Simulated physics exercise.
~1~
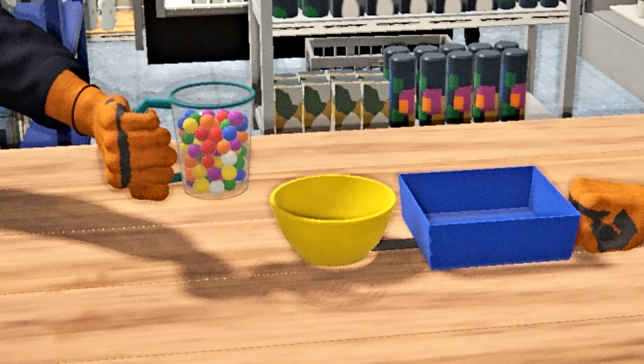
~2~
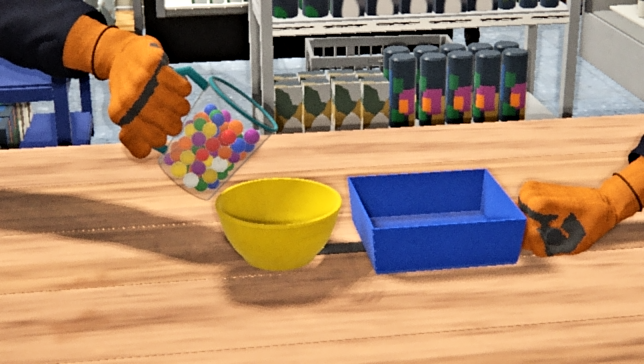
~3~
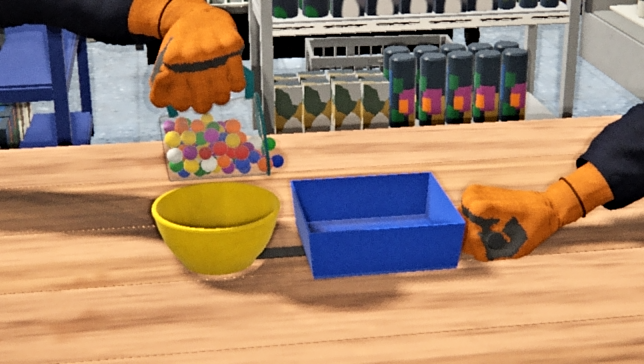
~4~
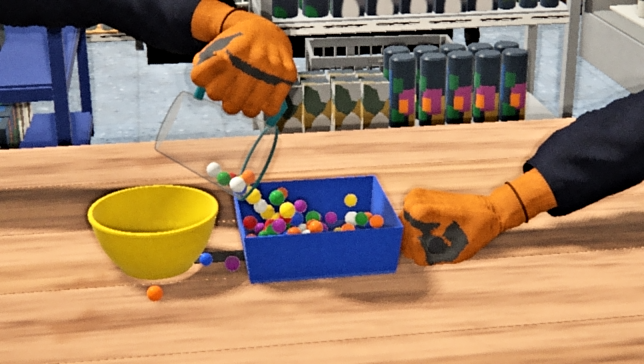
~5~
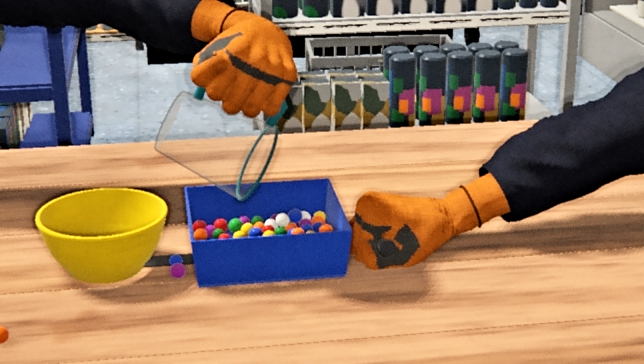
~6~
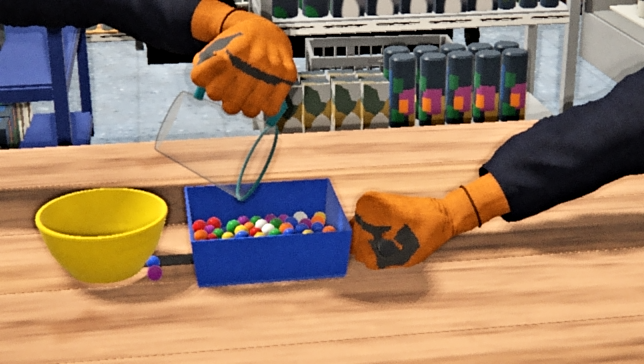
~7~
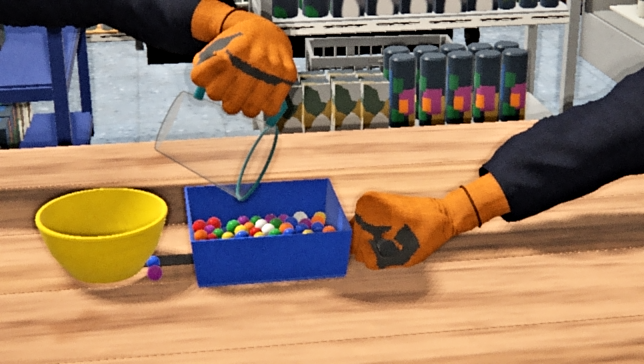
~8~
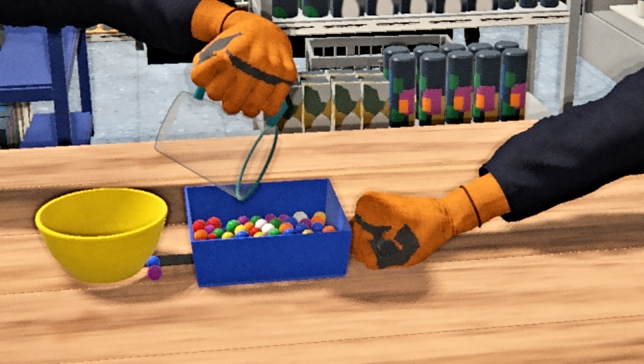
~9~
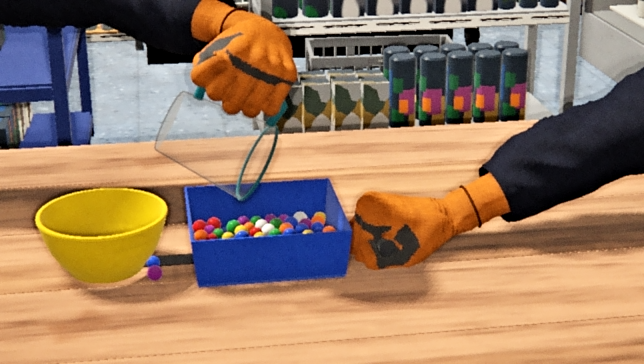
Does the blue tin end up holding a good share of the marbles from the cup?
Yes, nearly all of the marbles come to rest in the blue tin. The yellow bowl gets none and only a few end up outside.
